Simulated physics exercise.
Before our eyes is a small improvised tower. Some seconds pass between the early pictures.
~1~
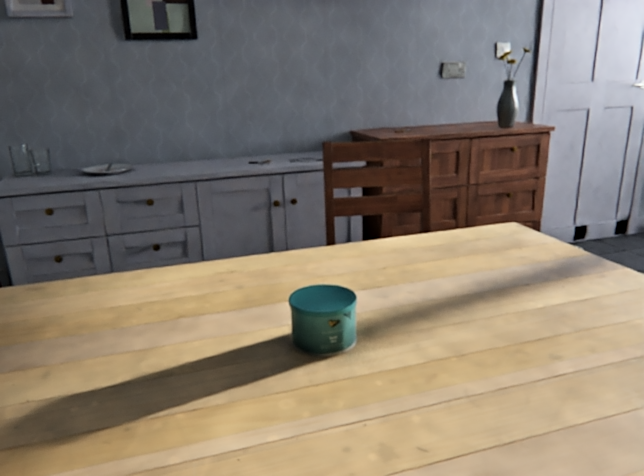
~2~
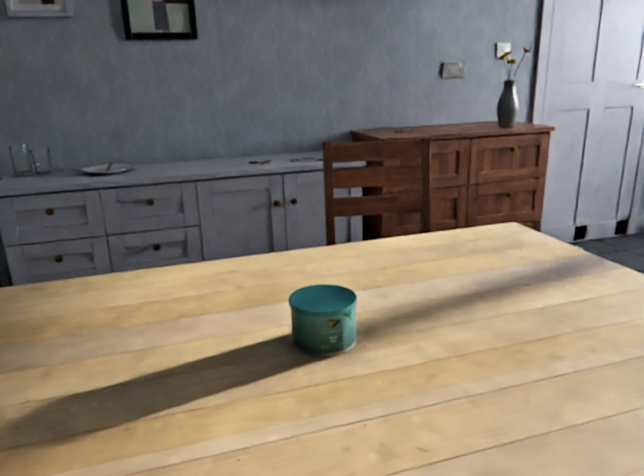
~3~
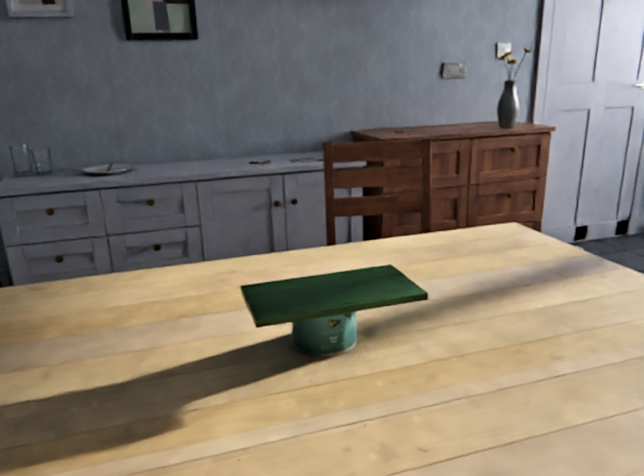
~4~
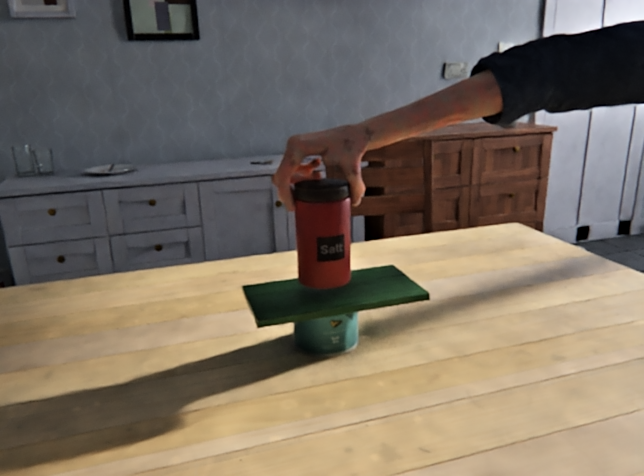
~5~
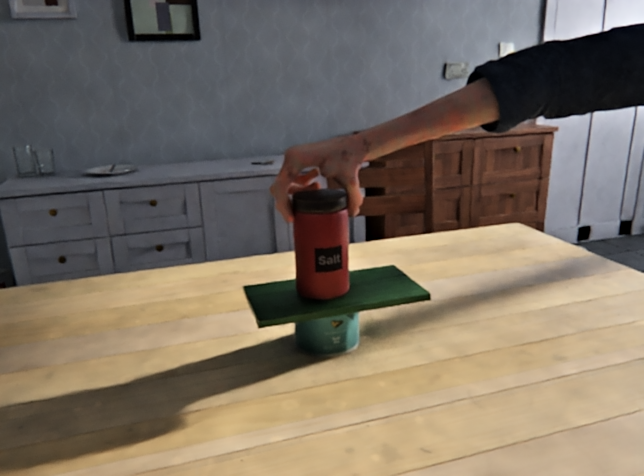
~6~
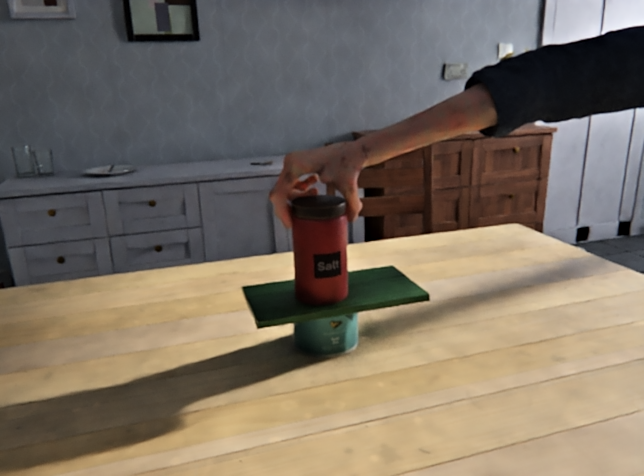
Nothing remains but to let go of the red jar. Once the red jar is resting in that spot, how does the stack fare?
The stack stays together.
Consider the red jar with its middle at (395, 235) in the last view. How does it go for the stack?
The stack then collapses.
Then, 0.60 s on from there, no change.
Then, 1.30 s on from there, red jar resting near (320, 250).
In the end, all 3 unmoved. At the end, from the last picture's camera, red jar near (320, 250). The stack keeps its balance.
